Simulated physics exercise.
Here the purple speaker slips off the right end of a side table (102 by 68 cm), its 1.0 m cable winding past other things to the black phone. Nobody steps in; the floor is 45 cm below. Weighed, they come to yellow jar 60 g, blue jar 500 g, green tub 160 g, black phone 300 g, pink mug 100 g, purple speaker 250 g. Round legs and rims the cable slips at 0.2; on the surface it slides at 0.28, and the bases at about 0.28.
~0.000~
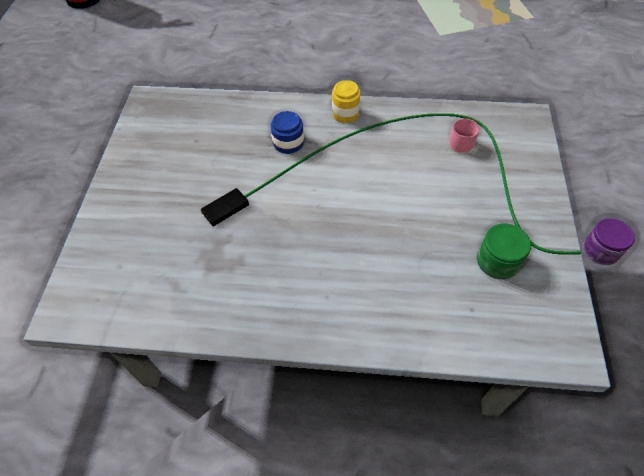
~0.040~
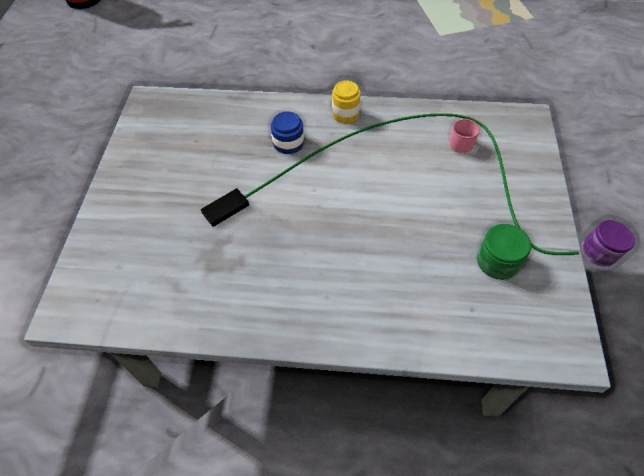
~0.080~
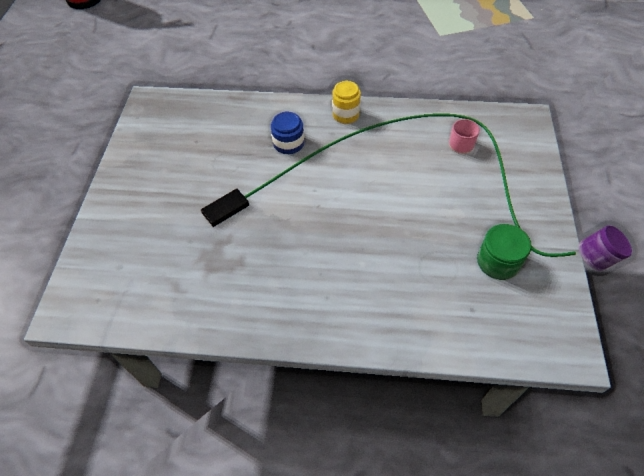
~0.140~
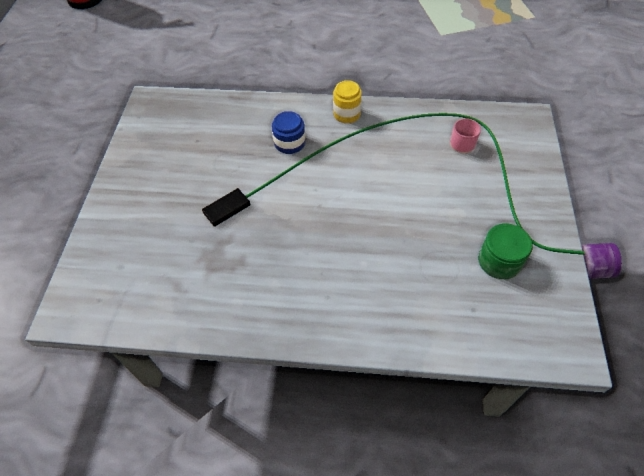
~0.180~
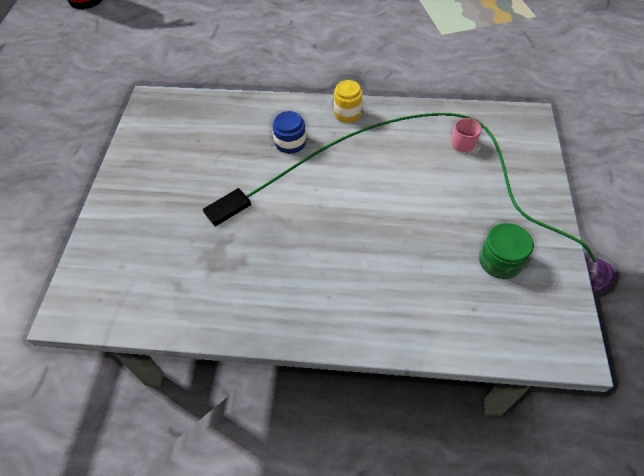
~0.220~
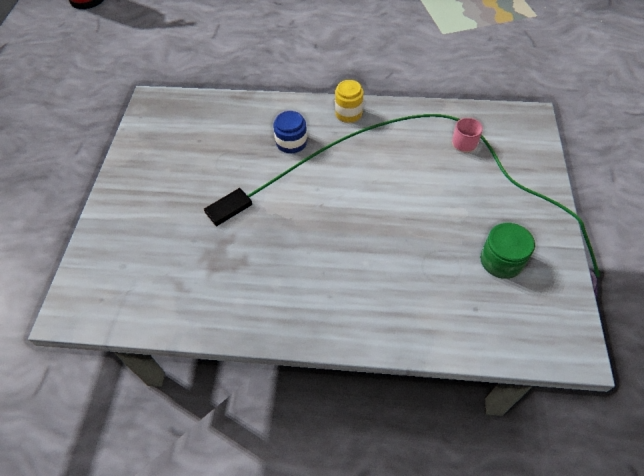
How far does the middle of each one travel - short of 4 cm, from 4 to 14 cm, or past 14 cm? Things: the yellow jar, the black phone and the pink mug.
Honestly the yellow jar finishes right next to its start; honestly the black phone finishes a modest distance from its start; honestly the pink mug finishes nowhere near its start.
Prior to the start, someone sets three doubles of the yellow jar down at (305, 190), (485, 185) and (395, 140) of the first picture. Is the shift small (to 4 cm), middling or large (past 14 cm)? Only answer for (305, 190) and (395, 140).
I'd call it a short shift for the first one and a long shift for the second one.
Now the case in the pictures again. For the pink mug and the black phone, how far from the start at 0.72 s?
I'd say the pink mug is some 45 cm out, the black phone some 8 cm.
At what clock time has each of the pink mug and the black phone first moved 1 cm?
Approx. times - pink mug: 0.30 s, black phone: 0.36 s.
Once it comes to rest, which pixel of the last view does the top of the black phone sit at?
It comes to rest close to (261, 199).
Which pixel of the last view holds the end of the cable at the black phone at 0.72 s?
(285, 201), roughly.
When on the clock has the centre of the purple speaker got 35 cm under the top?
The clock reads 0.34 s at that moment.
After 0.5 s, the cable's tail end at (279, 201); pink mug 27 cm off its start, black phone 6 cm off its start, purple speaker over the edge.
After 0.7 s, the cable's tail end at (285, 201); pink mug 44 cm off its start, black phone 7 cm off its start, purple speaker over the edge.
After 1.0 s, the cable's tail end at (285, 201); pink mug 45 cm off its start at (445, 314), black phone 7 cm off its start at (261, 199), purple speaker over the edge.
After 1.2 s, the cable's tail end at (285, 201); pink mug 45 cm off its start, black phone 7 cm off its start, purple speaker over the edge.
After 2.4 s, the cable's tail end at (285, 201); pink mug 45 cm off its start at (445, 314), black phone 7 cm off its start at (261, 199), yellow jar 0 cm off its start at (349, 88), purple speaker over the edge.
